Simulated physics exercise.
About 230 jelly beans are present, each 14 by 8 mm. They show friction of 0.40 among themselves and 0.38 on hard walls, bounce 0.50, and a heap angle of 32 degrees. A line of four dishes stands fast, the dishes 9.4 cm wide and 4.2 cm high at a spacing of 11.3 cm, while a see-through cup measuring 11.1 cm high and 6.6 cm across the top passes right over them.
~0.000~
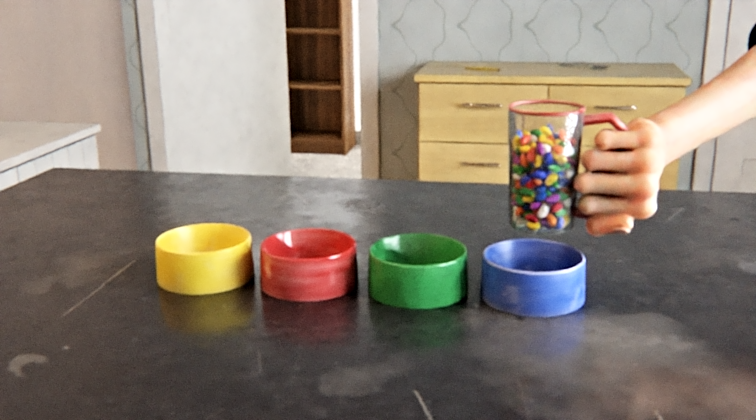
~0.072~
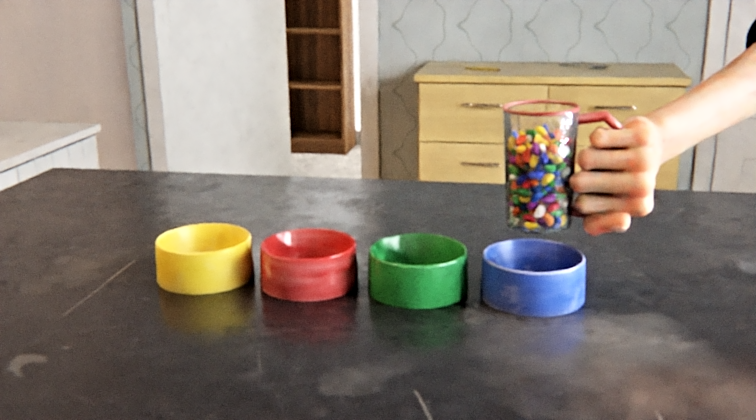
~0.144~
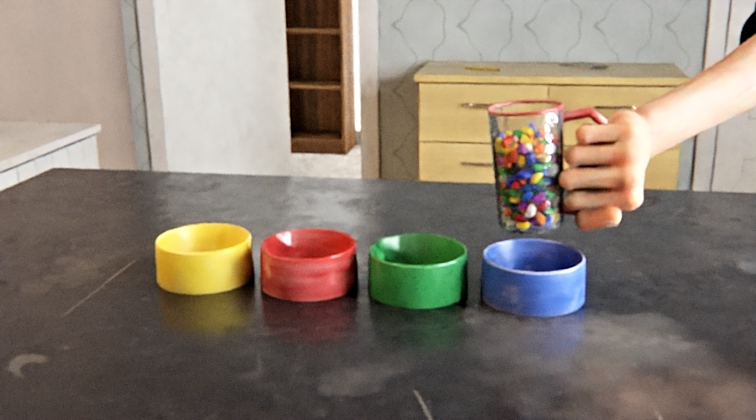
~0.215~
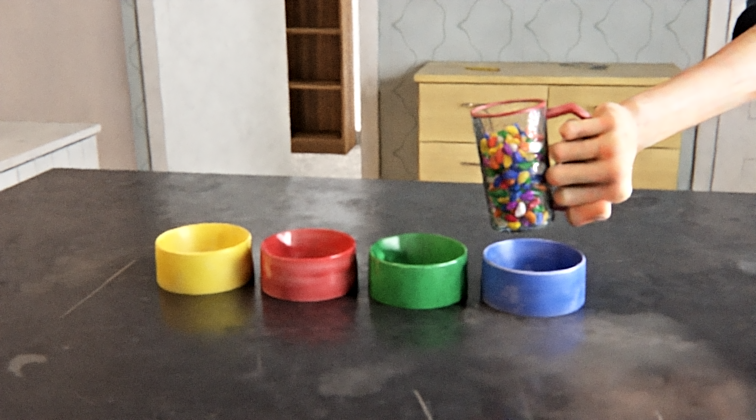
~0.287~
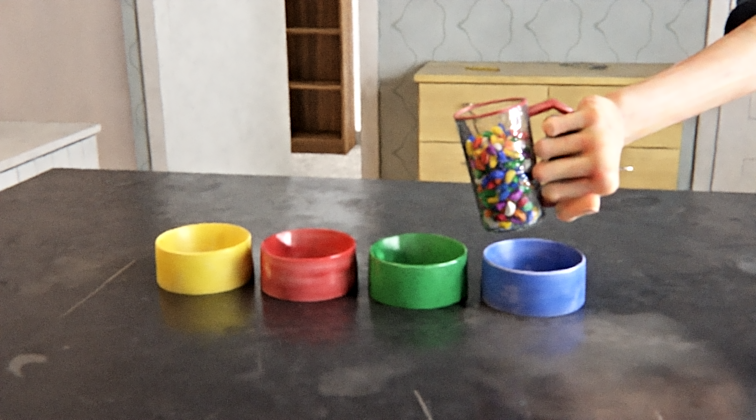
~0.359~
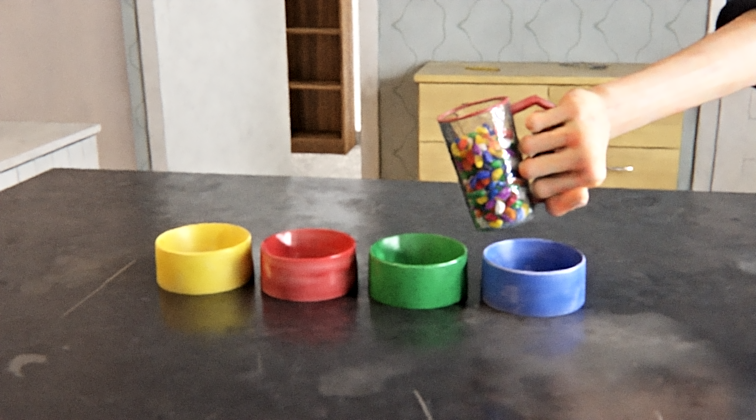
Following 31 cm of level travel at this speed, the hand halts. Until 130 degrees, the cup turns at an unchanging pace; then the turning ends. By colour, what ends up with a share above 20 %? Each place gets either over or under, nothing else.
My prediction: Red: You'll see a fifth or less there. Blue: You'll see a fifth or less there. Green: You'll see a fifth or less there. Yellow: You'll see more than a fifth there. Counter: You'll see a fifth or less there.
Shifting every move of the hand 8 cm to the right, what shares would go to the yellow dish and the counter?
The yellow dish would get 30 and the counter 50.
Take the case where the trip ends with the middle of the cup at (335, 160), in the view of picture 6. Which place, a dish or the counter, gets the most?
That'd be red, it takes the most.
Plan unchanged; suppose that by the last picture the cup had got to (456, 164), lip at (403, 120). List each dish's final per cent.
Final shares - red 0 %, blue 0 %, green 0 %, yellow 90 %.
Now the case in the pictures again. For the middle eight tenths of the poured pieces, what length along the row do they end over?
8 centimetres.
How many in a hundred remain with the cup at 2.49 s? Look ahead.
It comes out close to 0 per cent.
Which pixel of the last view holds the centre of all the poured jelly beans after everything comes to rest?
At about (196, 256).
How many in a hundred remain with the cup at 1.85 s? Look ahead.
I reckon around 90 per cent.
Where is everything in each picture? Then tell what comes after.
Cup at (544, 167), tilt 0 degrees, lip at (510, 107), moved 0.0 cm; middle of the pieces at (543, 178); blue dish at (533, 256); green dish at (418, 250); red dish at (308, 244); yellow dish at (204, 239), in the first frame.
Cup at (540, 167), tilt 1 degrees, lip at (504, 108), moved 0.4 cm; middle of the pieces at (539, 178), in the second frame.
Cup at (528, 166), tilt 5 degrees, lip at (489, 110), moved 1.4 cm; middle of the pieces at (528, 177), in the third frame.
Cup at (515, 166), tilt 9 degrees, lip at (472, 113), moved 2.6 cm; middle of the pieces at (516, 177), in the fourth frame.
Cup at (502, 166), tilt 13 degrees, lip at (455, 116), moved 3.8 cm; middle of the pieces at (504, 176), in the fifth frame.
Cup at (489, 165), tilt 17 degrees, lip at (439, 119), moved 5.0 cm; middle of the pieces at (492, 176); blue dish at (533, 256); green dish at (418, 250); red dish at (308, 244); yellow dish at (204, 239). Its pace works out near 60 degrees a second; the hand travels 17 cm a second, in the sixth frame.
After 1.25 s, tilt 70 degrees; cup holds 100 %.
After 1.85 s, tilt 105 degrees; cup holds 90 %, yellow 10 %.
After 2.49 s, tilt 130 degrees; cup holds 0 %, yellow 90 %.
In the end, at 3.2 s, red 0 %, blue 0 %, green 0 %, yellow 90 %, counter 10 %.
